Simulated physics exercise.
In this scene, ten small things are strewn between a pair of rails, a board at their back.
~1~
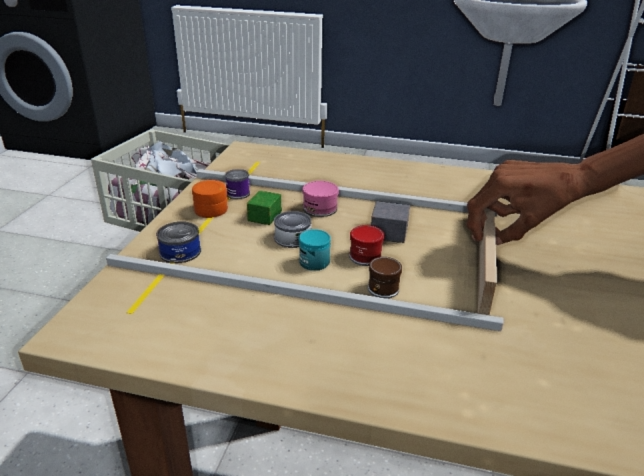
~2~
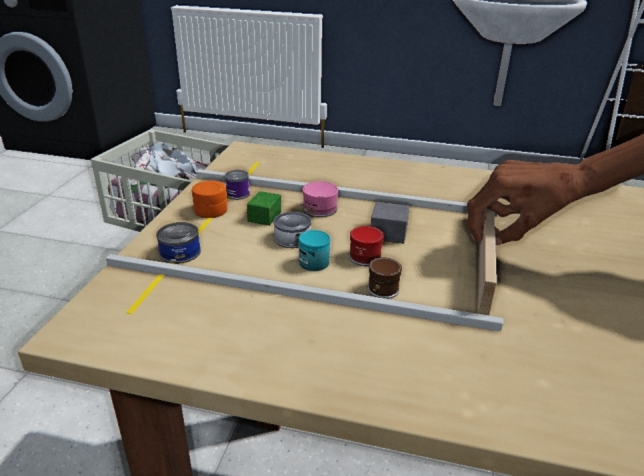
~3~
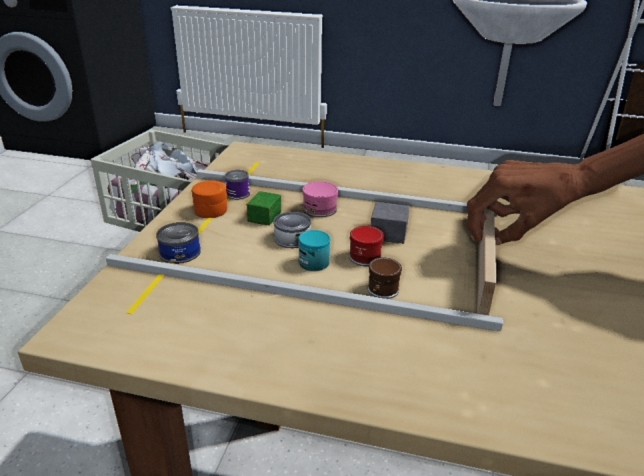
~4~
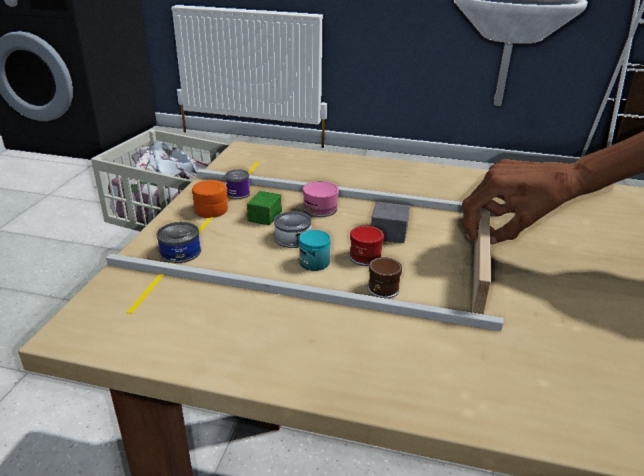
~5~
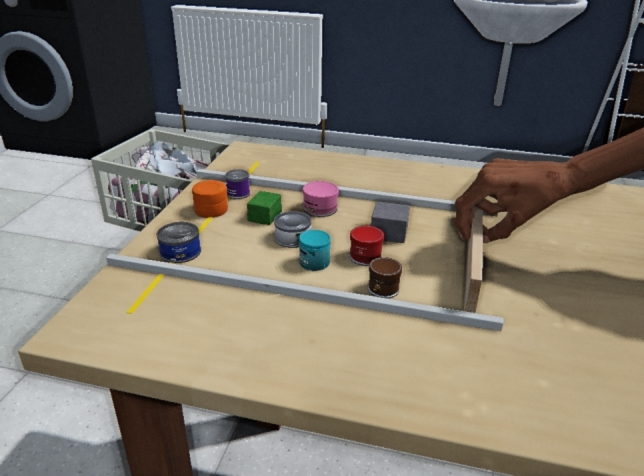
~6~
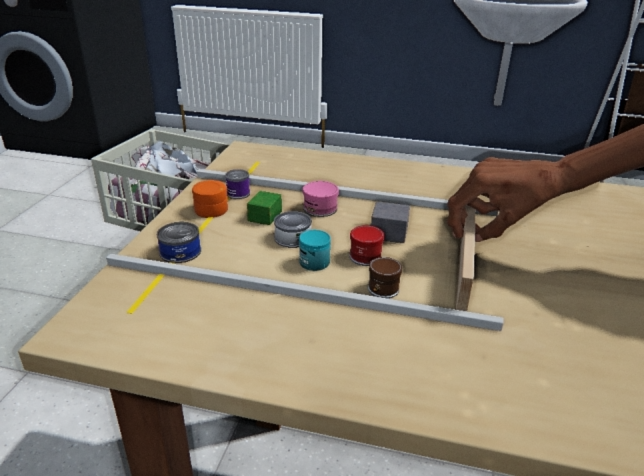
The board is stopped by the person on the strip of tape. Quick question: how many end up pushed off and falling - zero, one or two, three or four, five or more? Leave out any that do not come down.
I expect the drop count to reach one but not three.
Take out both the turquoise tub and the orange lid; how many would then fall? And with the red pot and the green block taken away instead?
First 0, then 0.
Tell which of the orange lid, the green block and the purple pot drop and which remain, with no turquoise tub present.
Orange lid: Over the edge; green block: Still there; purple pot: Still there.
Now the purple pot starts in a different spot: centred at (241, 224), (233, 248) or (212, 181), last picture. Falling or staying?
Taking the three spots in turn, the purple pot holds its place, then holds its place, then holds its place.
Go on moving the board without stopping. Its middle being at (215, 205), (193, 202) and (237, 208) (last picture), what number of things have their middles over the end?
The counts: 1, 5 and 0.
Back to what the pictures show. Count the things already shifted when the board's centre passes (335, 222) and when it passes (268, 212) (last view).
That gives 6 for the first and 8 for the second.
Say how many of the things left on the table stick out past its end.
The total comes out at 4.
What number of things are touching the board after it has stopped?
At rest, 5 are in contact.
Soon after, none off yet; orange lid at rest near (210, 199); blue tin at rest near (179, 242); purple pot at rest near (238, 184).
In the end, the number that fall off is one or two; gone, orange lid.
